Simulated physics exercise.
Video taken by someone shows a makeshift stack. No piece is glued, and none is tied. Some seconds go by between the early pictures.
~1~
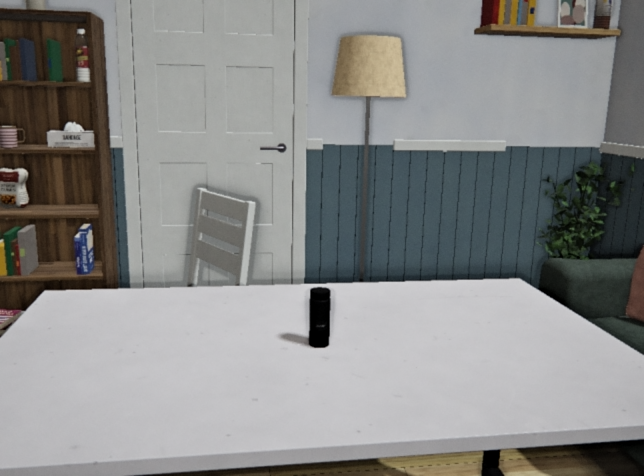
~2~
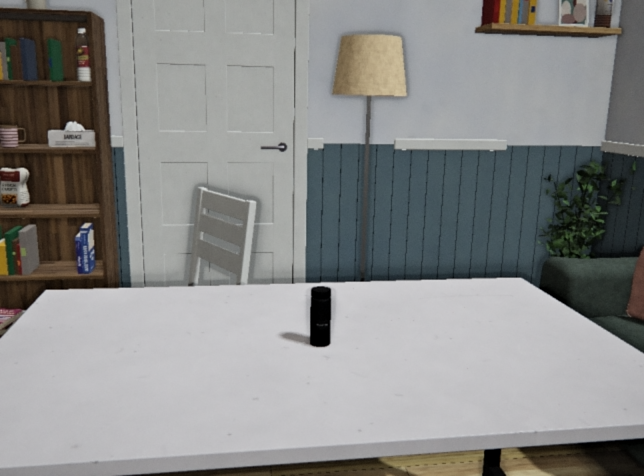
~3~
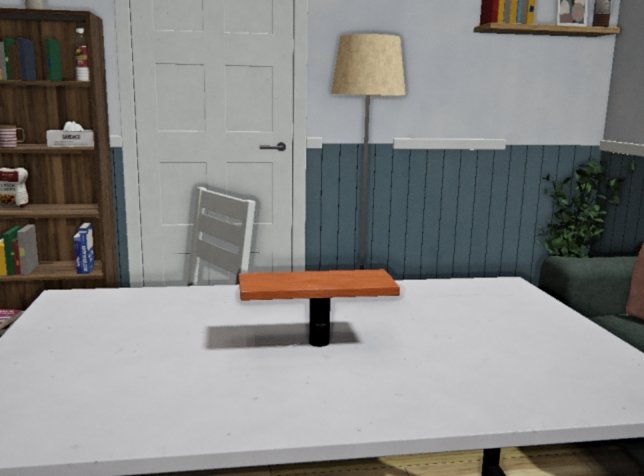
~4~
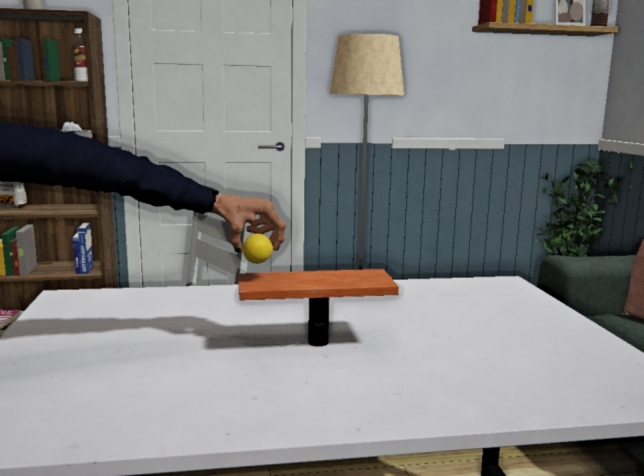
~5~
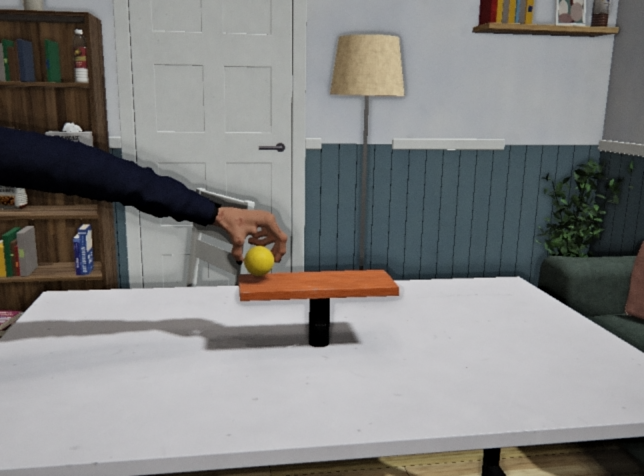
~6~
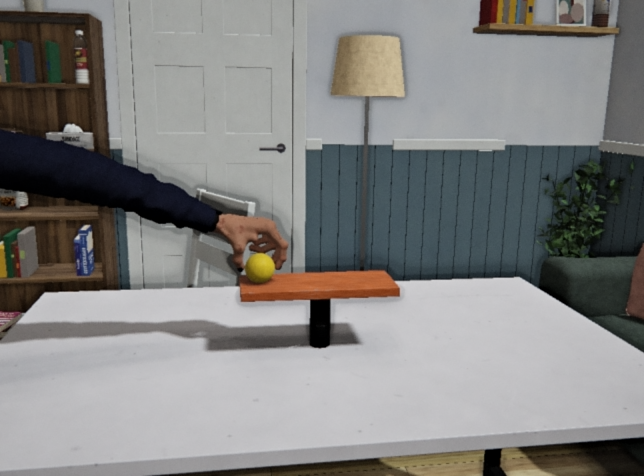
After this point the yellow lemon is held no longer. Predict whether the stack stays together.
The stack does not carry the load.
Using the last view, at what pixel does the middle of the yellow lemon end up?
Around (199, 336).
Then, 0.40 s after the last picture, yellow lemon now fallen; orange board tipped 30° from how it was.
Then, 0.60 s after the last picture, orange board now fallen; black shaker tipped 18° from how it was.
Then, 0.70 s after the last picture, black shaker now fallen.
At rest, fallen, orange board, yellow lemon and black shaker. Seen from the same camera at the end, yellow lemon near (199, 336). The stack gives way.
